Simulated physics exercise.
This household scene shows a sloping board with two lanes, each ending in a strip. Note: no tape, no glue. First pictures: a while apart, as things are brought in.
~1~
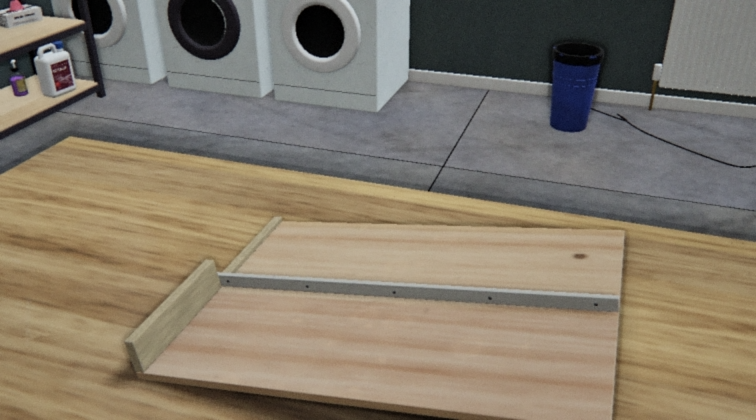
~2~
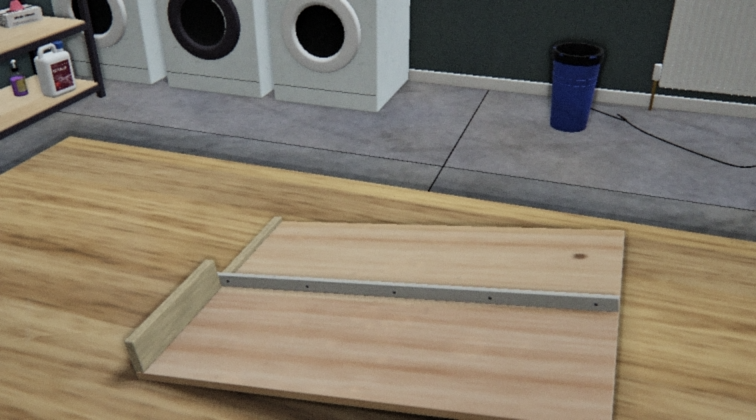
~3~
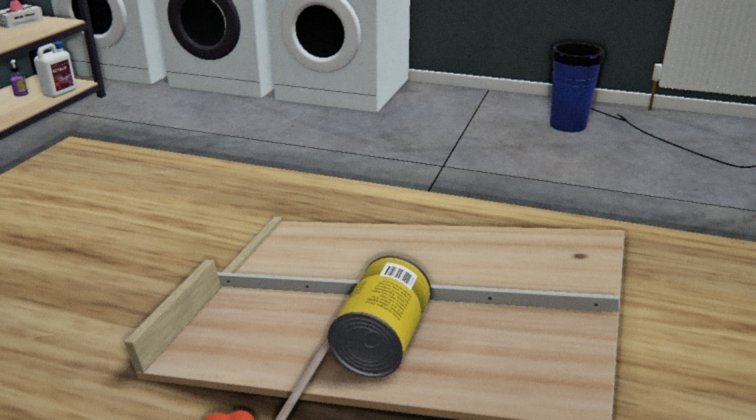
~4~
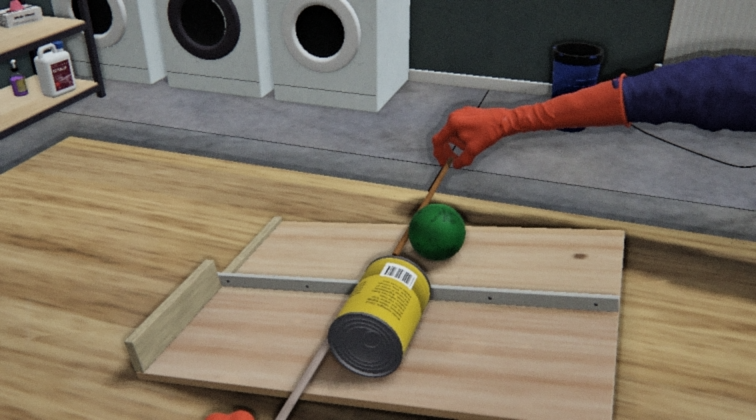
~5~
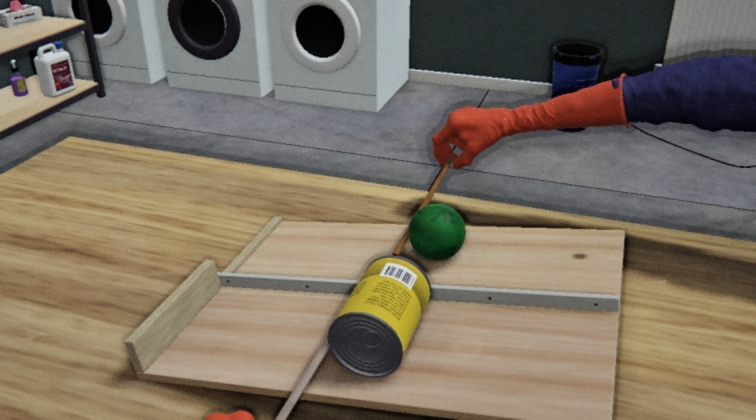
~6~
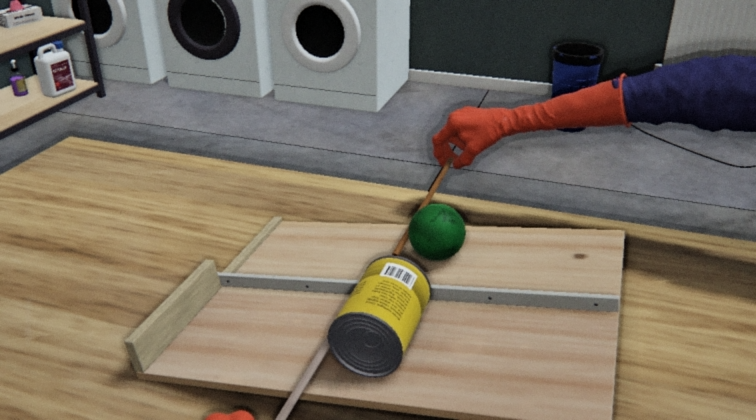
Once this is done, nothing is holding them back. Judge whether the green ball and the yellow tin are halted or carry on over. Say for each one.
The green ball carries on over; the yellow tin is halted.
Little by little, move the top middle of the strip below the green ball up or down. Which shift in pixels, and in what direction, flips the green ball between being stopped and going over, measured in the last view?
Some 4 pixels, up.
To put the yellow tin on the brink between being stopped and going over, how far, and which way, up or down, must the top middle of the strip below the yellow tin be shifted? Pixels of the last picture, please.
20 pixels down.
Then, 0.70 s past the last view, green ball rolling on the board near (300, 229); yellow tin rolling on the board near (233, 304).
Finally, the green ball goes over the end; the yellow tin is held by the strip, near (205, 302).
